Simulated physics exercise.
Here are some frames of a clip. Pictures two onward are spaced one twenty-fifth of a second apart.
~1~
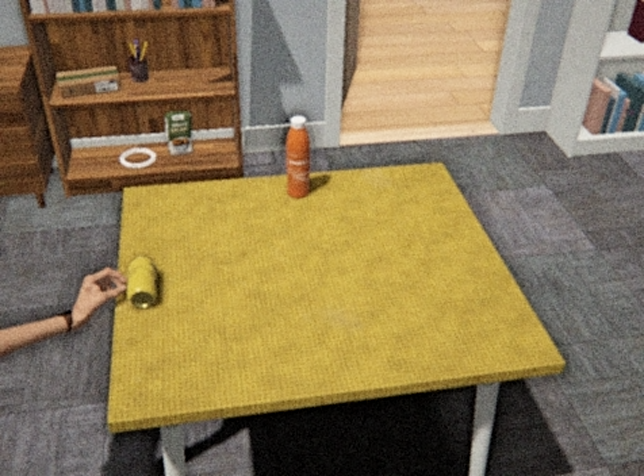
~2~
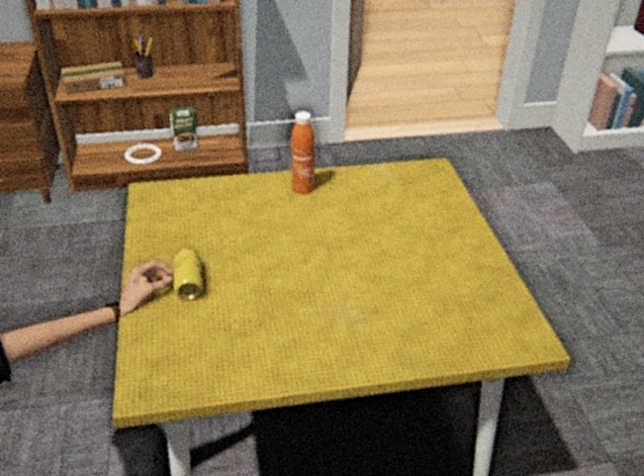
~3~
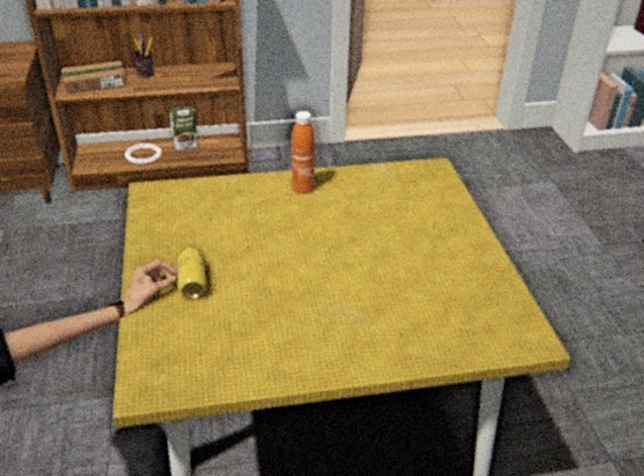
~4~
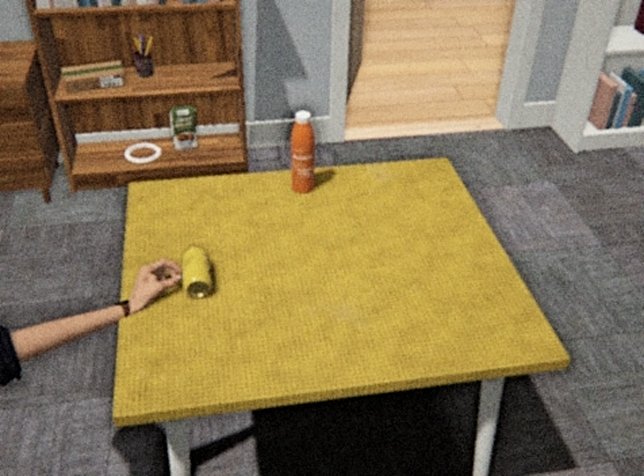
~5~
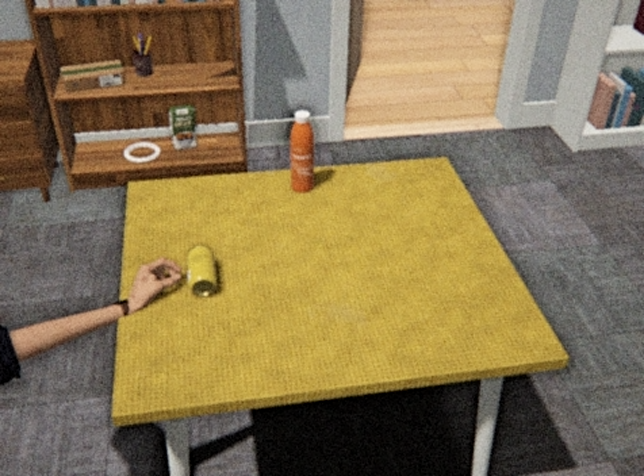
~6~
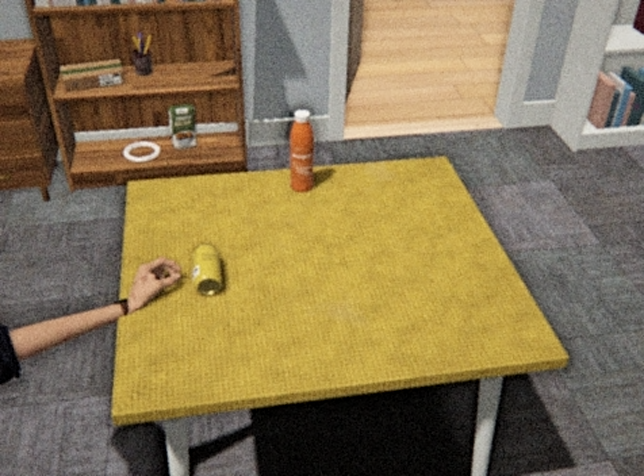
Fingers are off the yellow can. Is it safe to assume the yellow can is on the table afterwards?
Yes, looks like it comes to rest on the table, then.
Then, 0.10 s past the last view, yellow can displaced about its own width near (218, 269).
Then, 0.20 s past the last view, yellow can displaced about its own width near (227, 268).
Then, 0.40 s past the last view, yellow can displaced about its own width near (236, 266).
Finally, moved from the start, yellow can. Final places as the last picture's camera would see them, yellow can near (237, 267).
